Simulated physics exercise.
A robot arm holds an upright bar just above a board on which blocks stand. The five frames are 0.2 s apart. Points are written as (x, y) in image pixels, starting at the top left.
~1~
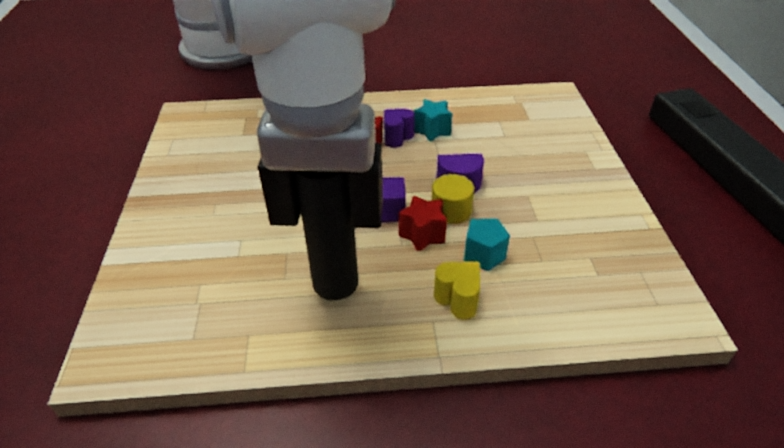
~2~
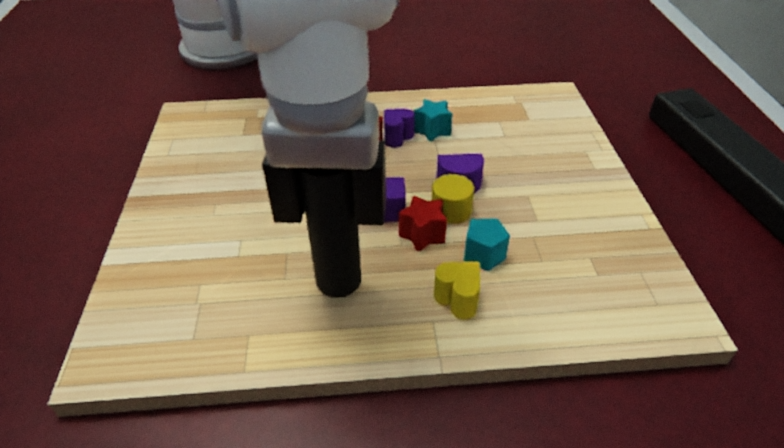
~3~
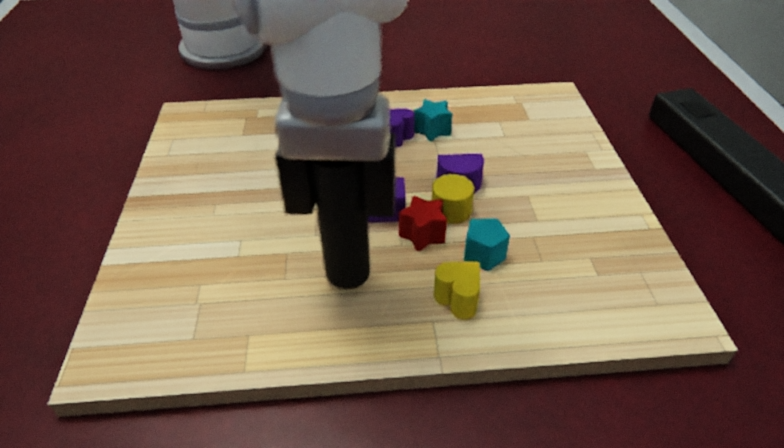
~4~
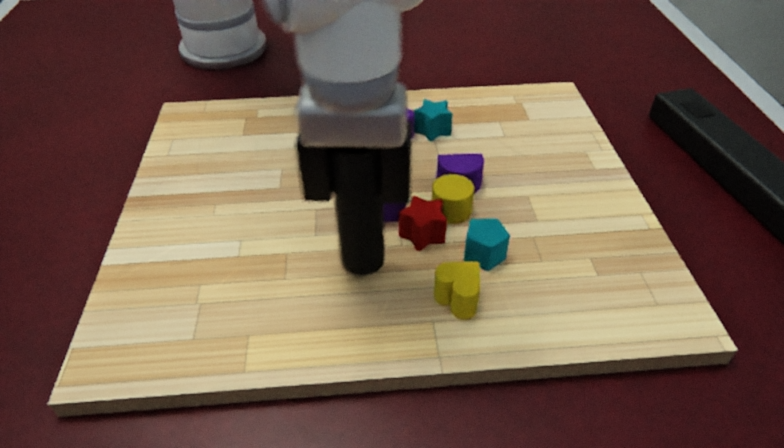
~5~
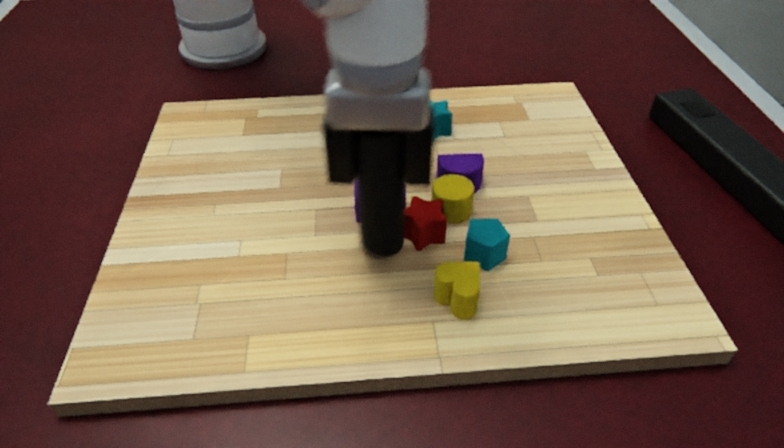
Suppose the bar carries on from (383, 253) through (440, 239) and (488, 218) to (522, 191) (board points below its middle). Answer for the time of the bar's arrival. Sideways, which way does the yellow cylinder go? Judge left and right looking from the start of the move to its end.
So, looking from the first point of the path to the last, the yellow cylinder moves leftwards.
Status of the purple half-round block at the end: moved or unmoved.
It leaves its spot.
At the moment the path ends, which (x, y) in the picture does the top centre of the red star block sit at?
Its top centre lands on (562, 166).
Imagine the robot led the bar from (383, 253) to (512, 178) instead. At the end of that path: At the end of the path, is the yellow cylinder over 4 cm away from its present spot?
Yes, that is what happens.
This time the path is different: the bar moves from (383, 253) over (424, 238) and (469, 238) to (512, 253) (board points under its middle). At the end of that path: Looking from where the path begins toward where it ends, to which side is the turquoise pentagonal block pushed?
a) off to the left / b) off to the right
The one that fits is b, off to the right.
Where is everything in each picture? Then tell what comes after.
Bar tip at (336, 283); block tops, red star block at (424, 210); yellow cylinder at (453, 186); purple half-round block at (462, 162); turquoise pentagonal block at (487, 231), in the first picture.
Bar at (339, 280); blocks unchanged, in the second picture.
Bar at (348, 272); blocks unchanged, in the third picture.
Bar at (363, 259); blocks unchanged, in the fourth picture.
Bar at (383, 242); red star block at (424, 210); yellow cylinder at (453, 186); purple half-round block at (462, 162); turquoise pentagonal block at (487, 231), in the fifth picture.
On the path given first. One third of the way, bar at (441, 228); red star block at (474, 201); yellow cylinder at (481, 176); purple half-round block at (464, 154), turned 15° anticlockwise.
Two thirds of the way, bar at (490, 207); red star block at (523, 183), turned 15° clockwise; yellow cylinder at (506, 156); purple half-round block at (464, 152), turned 30° anticlockwise; turquoise pentagonal block at (495, 230), turned 30° clockwise.
At the end, bar at (524, 181); red star block at (562, 166), turned 35° clockwise; yellow cylinder at (510, 145); purple half-round block at (464, 152), turned 30° anticlockwise; turquoise pentagonal block at (495, 230), turned 30° clockwise.
